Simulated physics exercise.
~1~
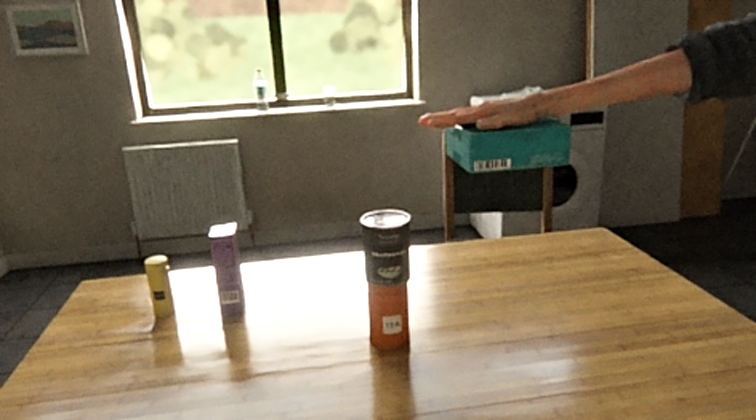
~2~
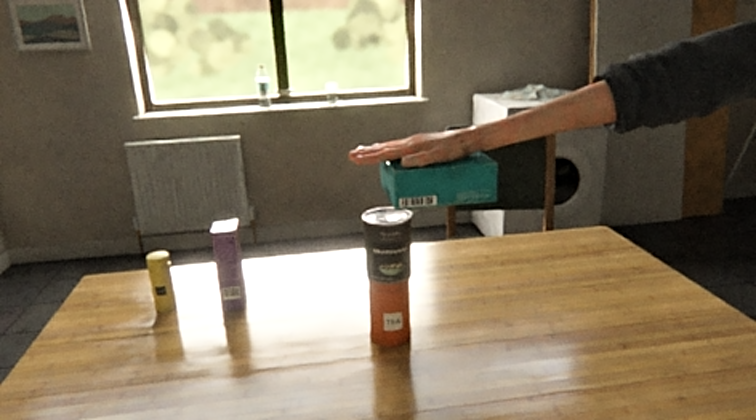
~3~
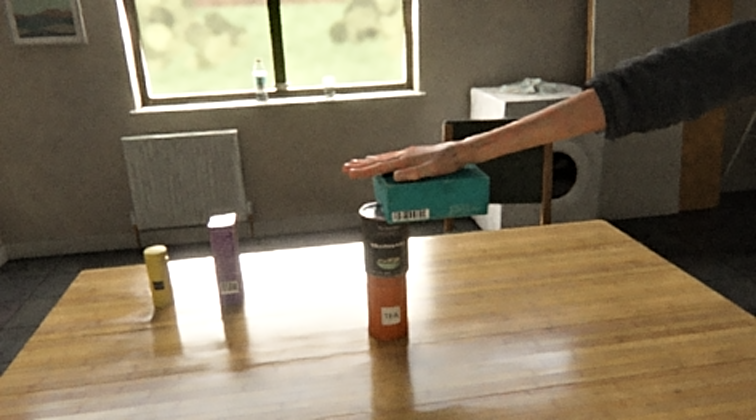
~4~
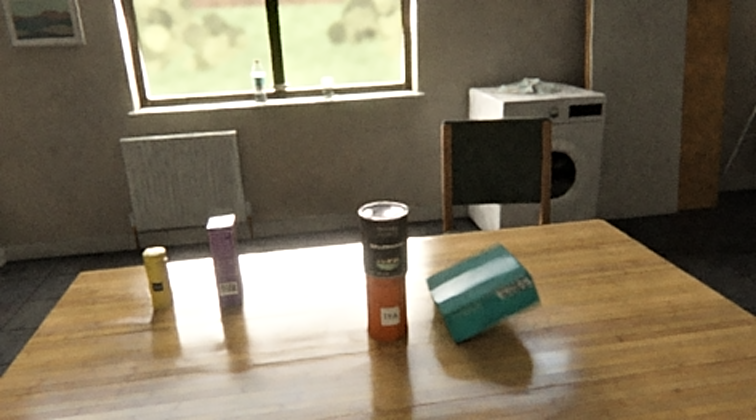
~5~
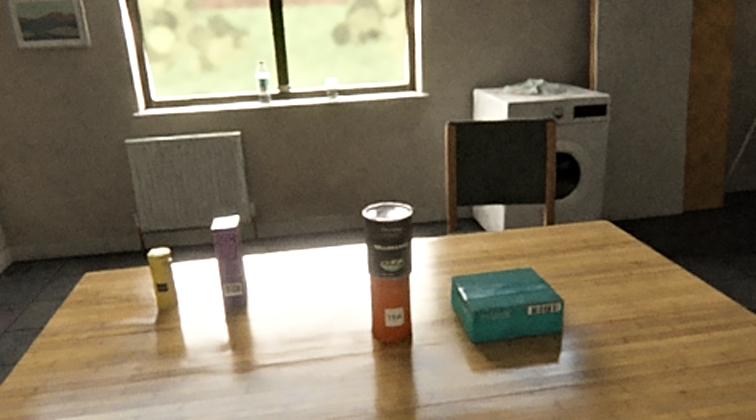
Turquoise box lowered by a hand onto a black tin stacked on an orange jar, then toppling off and landing on the table.
